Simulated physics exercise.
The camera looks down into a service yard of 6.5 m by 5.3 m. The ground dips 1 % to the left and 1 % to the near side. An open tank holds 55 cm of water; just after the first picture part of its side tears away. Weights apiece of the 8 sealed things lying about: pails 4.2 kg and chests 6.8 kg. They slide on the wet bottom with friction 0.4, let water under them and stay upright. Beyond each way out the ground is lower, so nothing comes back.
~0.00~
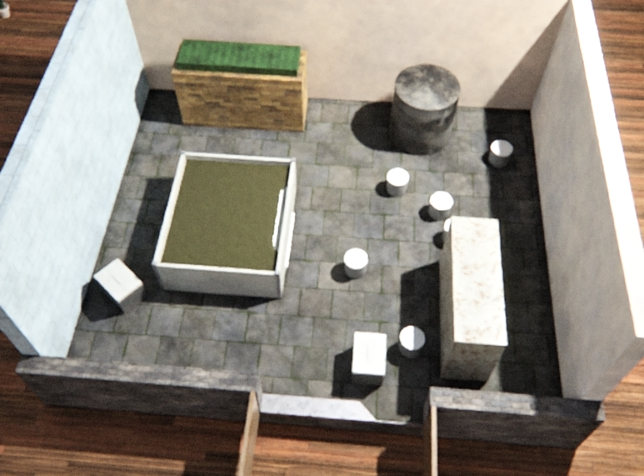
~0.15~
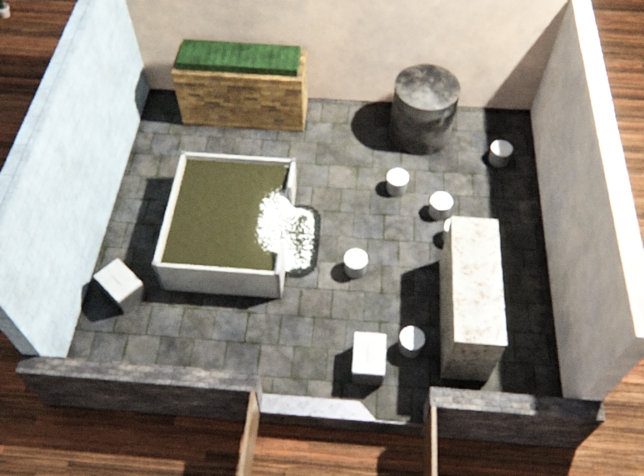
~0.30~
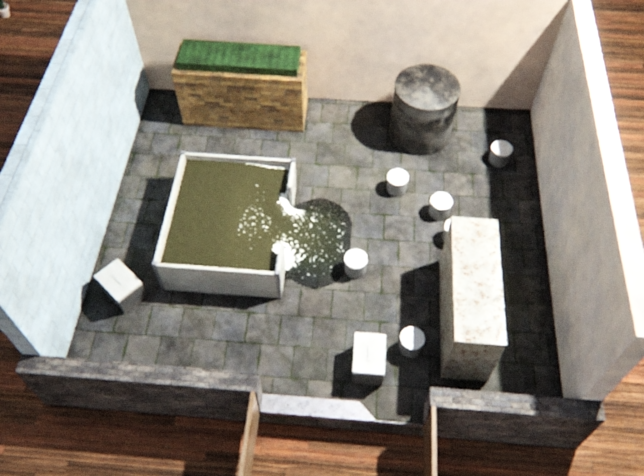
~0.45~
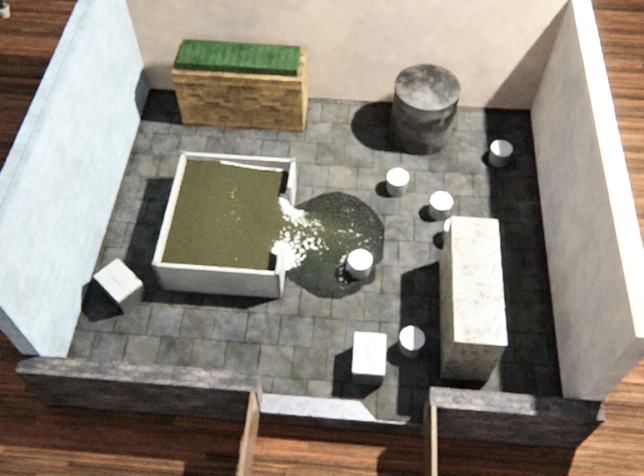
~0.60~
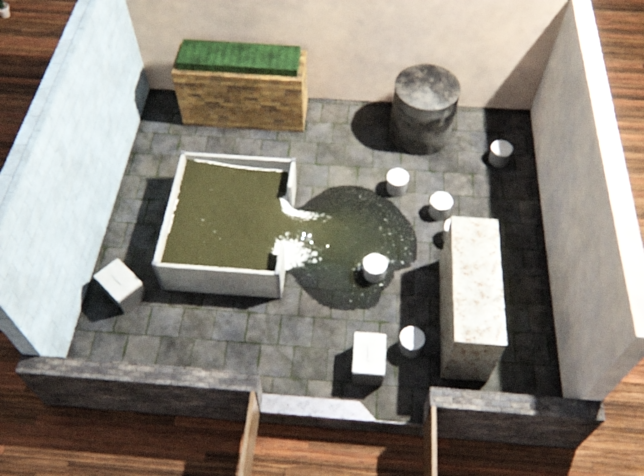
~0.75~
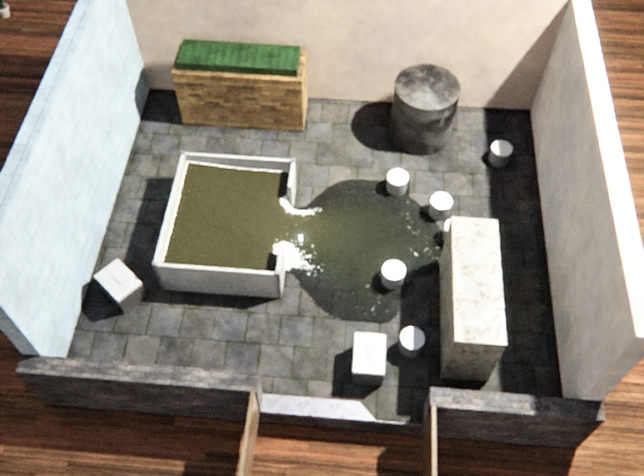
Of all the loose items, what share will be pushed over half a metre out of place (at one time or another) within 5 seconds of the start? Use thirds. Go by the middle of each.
It is two thirds or more.
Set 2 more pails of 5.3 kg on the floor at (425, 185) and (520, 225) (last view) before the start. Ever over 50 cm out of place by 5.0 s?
In that order: More, over.
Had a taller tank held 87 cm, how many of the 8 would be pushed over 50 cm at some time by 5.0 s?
Then 7.
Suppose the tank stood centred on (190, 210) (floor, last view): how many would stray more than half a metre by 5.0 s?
In that case 7 of them.
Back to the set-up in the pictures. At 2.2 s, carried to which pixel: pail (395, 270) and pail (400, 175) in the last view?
Near (395, 384) and (489, 134).
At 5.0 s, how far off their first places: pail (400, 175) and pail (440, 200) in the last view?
In turn: 200 cm, 100 cm.
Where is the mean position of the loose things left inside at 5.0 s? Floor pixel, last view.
Around (408, 176).
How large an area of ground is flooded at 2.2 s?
Some 16 m2.
After 1.1 s 1 of 8 are over 50 cm from their spots; 0 afloat.
After 2.2 s 5 of 8 are over 50 cm from their spots; 3 afloat.
After 3.5 s 7 of 8 are over 50 cm from their spots; 3 afloat.
After 5.0 s 7 of 8 are over 50 cm from their spots, and 7 have been at some point; 4 afloat.
